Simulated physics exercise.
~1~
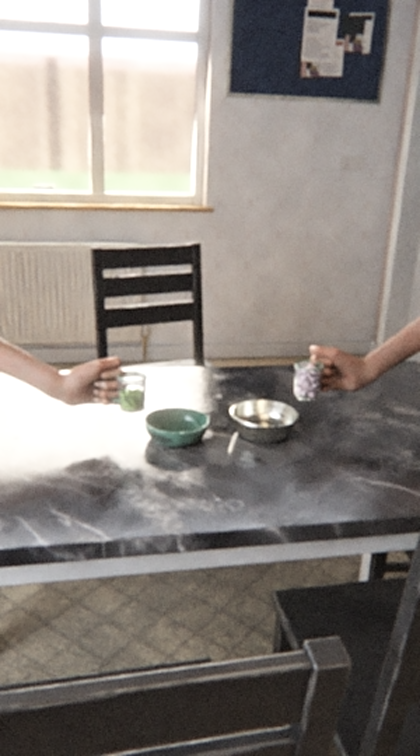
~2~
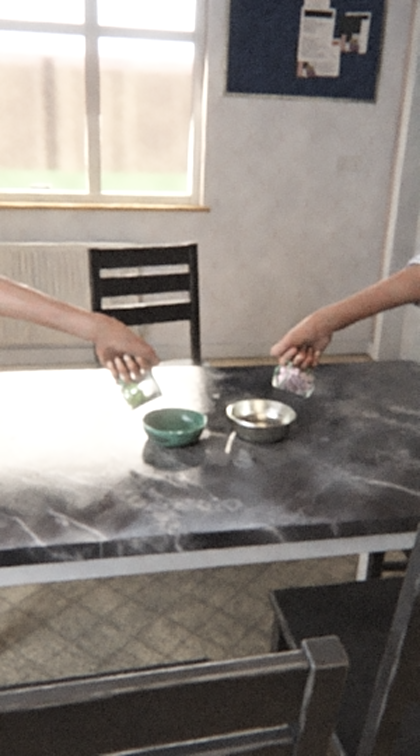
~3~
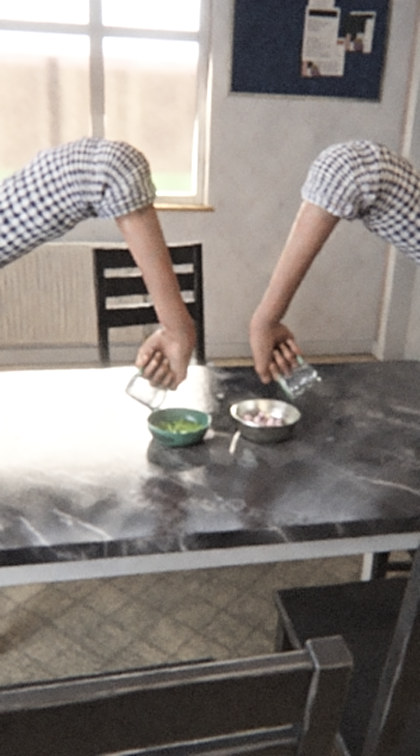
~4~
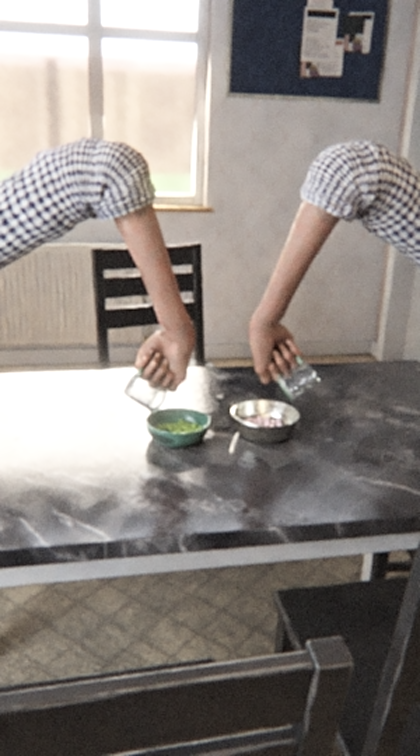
Two hands reach in from either side of a dark marbled table, each holding a clear cup, the left with green pieces and the right with pale purplish ones. The slightly swaying view looks across the table toward a bright window, a black chair and a blue notice board. A green bowl sits at left, a silvery metal one at right. The hands tip the cups onto their sides above the bowls, then turn them farther over, checked sleeves showing, and the pieces drop in. Finally both cups are empty, with every piece inside the bowls.
